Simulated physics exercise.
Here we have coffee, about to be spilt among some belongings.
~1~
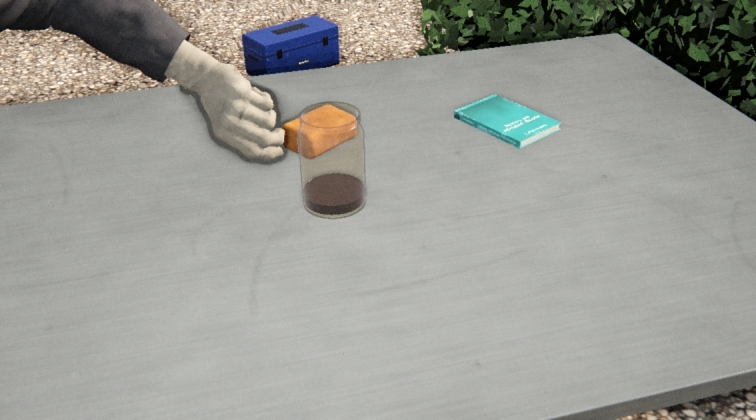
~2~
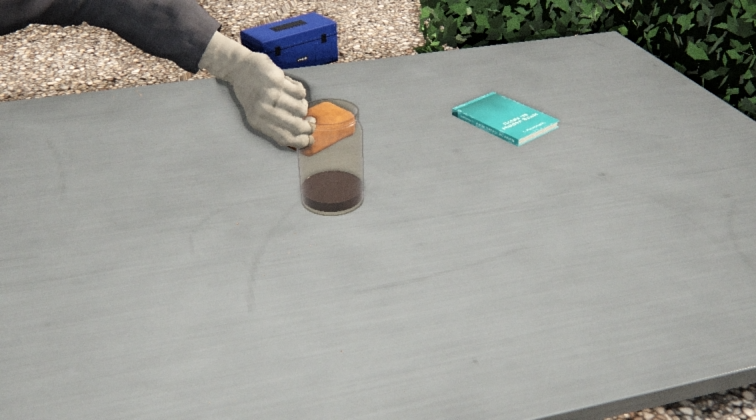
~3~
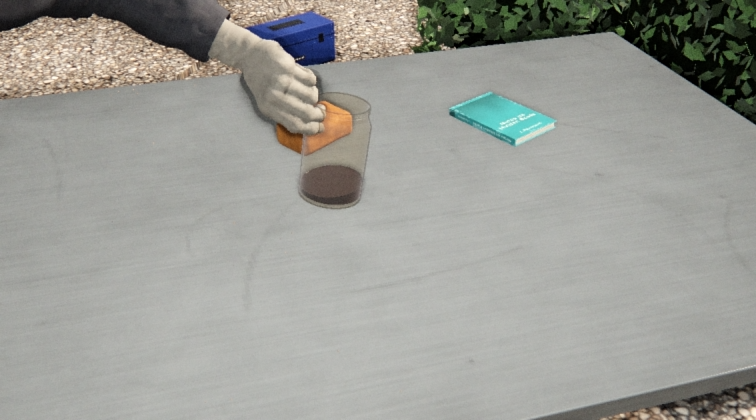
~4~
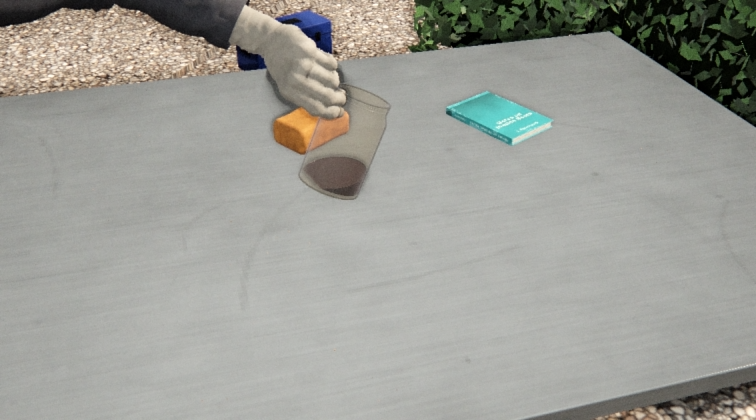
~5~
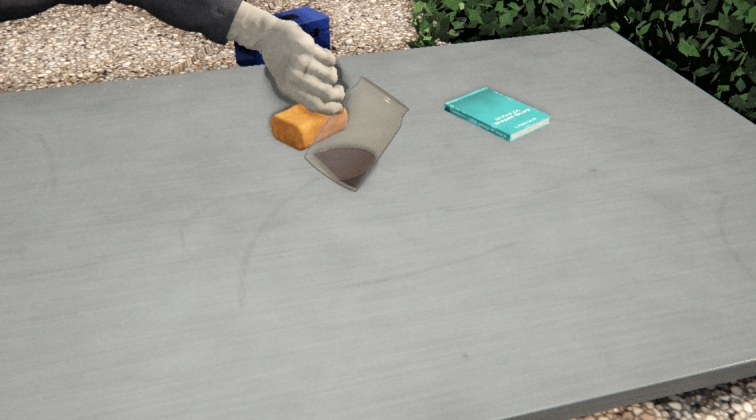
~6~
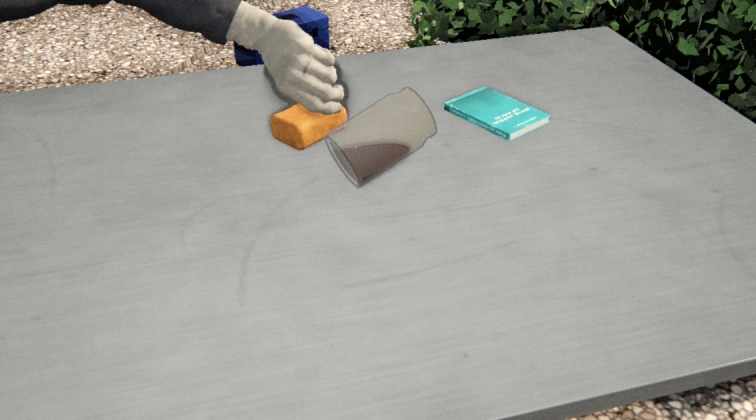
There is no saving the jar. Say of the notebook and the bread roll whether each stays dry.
Check the notebook: It is left wet. Check the bread roll: It is left dry.
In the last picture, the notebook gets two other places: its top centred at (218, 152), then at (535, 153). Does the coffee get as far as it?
First it escapes, then it ends up in the puddle.
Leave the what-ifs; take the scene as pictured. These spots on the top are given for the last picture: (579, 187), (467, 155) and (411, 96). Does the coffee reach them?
Point 1 avoided; point 2 met by the spill; point 3 avoided.
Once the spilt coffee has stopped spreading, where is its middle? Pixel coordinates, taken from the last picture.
In the last view, its middle sits roughly at (507, 142).
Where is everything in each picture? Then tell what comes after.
It stands upright; jar (332, 158) nearly empty; notebook (507, 116); bread roll (319, 118), in the first frame.
It is being nudged; jar nearly empty, surface at (332, 187), in the second frame.
It is being nudged; jar (335, 147) nearly empty; bread roll (314, 114), in the third frame.
It is being nudged; jar (346, 139) tipped 25°; notebook (499, 113), in the fourth frame.
It is falling; jar (359, 131) tipped 40°, in the fifth frame.
It is falling; jar (383, 135) tipped 70°; notebook (497, 109); bread roll (309, 109), in the sixth frame.
Next, the puddle covers about as much as a saucer; the notebook is in it; the bread roll is clear of it.
After that, the puddle covers about as much as a plate; the notebook is in it; the bread roll is clear of it.
Finally, the puddle covers about as much as a plate; the notebook is in it; the bread roll is clear of it.
